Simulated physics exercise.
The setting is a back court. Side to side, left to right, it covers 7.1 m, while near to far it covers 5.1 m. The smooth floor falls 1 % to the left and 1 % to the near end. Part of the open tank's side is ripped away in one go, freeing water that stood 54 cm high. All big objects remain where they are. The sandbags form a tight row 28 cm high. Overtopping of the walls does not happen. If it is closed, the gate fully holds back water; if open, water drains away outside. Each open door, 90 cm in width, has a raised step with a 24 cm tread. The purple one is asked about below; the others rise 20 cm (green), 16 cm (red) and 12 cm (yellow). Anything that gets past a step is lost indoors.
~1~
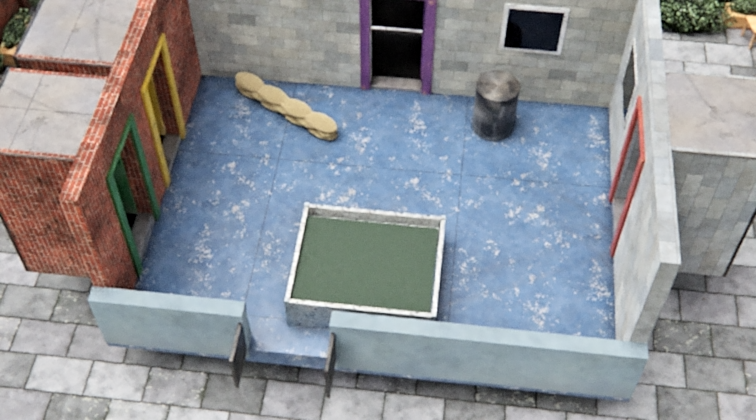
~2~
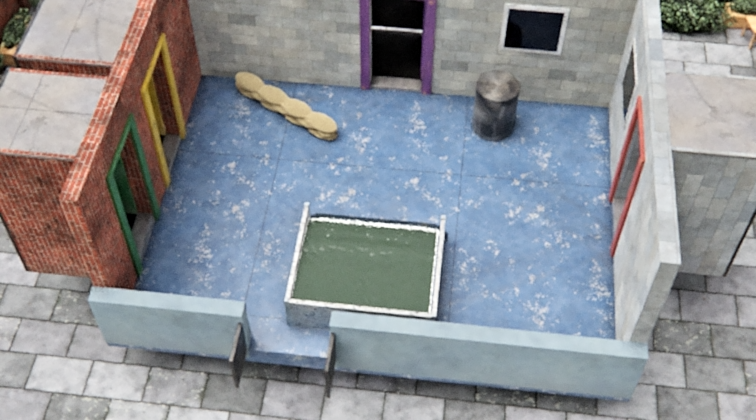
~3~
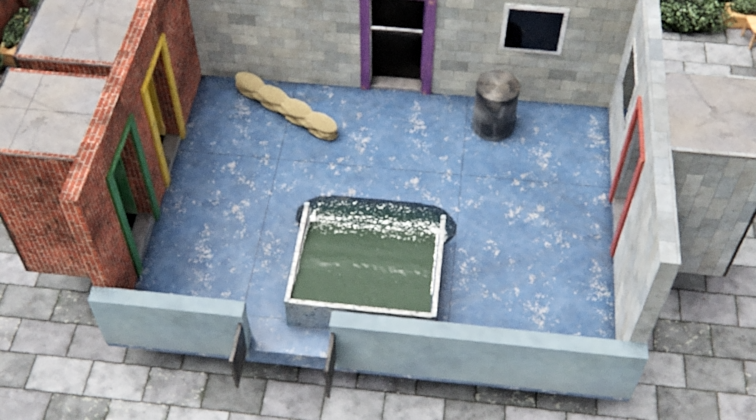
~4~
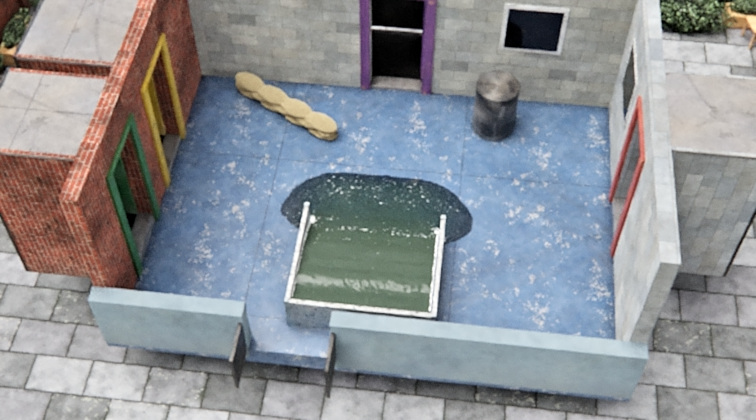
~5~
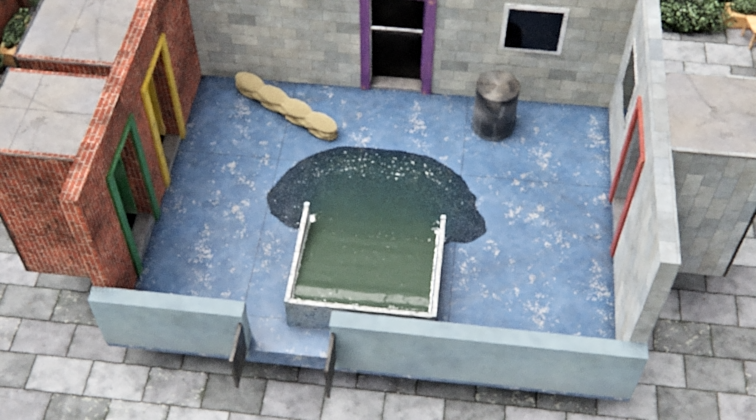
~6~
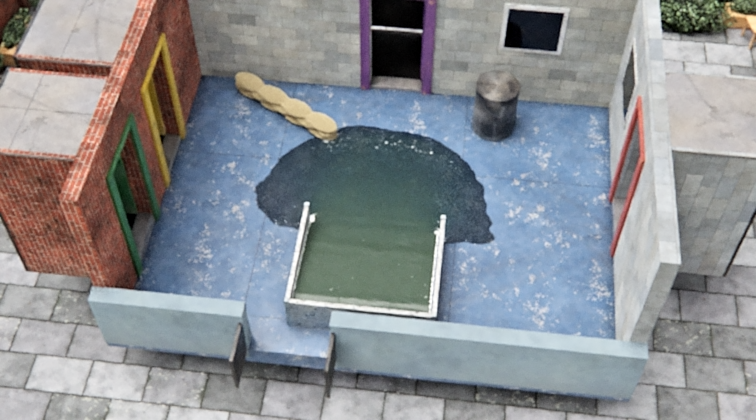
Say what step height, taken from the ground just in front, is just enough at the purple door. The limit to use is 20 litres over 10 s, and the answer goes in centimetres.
I would put it at 22 cm.
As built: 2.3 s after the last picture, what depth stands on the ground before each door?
In cm: Green 0, purple 20, red 0, yellow 5.
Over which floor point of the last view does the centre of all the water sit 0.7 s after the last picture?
Around (374, 219).
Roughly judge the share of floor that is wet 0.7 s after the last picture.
Some 35 per cent of it.
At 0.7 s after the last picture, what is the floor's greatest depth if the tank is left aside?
Close to 28 centimetres.
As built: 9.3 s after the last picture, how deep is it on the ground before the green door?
You'd measure close to 7.5 cm there.
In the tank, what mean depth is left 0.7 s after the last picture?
25 cm, roughly.
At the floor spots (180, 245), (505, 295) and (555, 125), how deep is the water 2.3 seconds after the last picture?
I'd read roughly 0, 0 and 5 cm there.
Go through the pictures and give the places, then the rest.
Still water, 54 cm deep, in the open tank at (368, 261); the purple door at (397, 47) is dry, in the first frame.
The front is at a hidden place, 0.3 m from the gap on the far side; 0.4 m2 of floor is wet, 54 cm left at the back, in the second frame.
The gap is on the far side, the front 0.7 m out at (341, 200); the back of the open tank holds 54 cm, in the third frame.
The front is at (342, 176), 1.2 m from the gap on the far side; 2.6 m2 of floor is wet, 53 cm left at the back, in the fourth frame.
The front is at (343, 151), 1.7 m from the gap on the far side; 4.2 m2 of floor is wet, 46 cm left at the back, in the fifth frame.
The front is at (357, 130), 2.2 m from the gap on the far side; 5.6 m2 of floor is wet, 46 cm left at the back; 1.0 m in a straight line remain to the purple door at (397, 47), in the sixth frame.
Then, 0.7 s after the last picture water covers 35 % of the floor, deepest (28 cm) near (333, 142); 15 cm at the purple door, 23 litres in over its 7 cm step.
Then, 2.3 s after the last picture water covers 50 % of the floor, deepest (23 cm) near (605, 109); 20 cm at the purple door, 202 litres in over its 7 cm step.
Then, 9.3 s after the last picture water covers 95 % of the floor, deepest (14 cm) near (124, 322); 3 cm at the purple door, 257 litres in over its 7 cm step.
At the purple door as built, the water peaked near 26 cm, 1.5 s after the last picture.
With a step of 18.5 cm, 51 litres would have come in within the 10 s; with 24.5 cm, 10 litres. So under 20 litres takes about 22 cm.
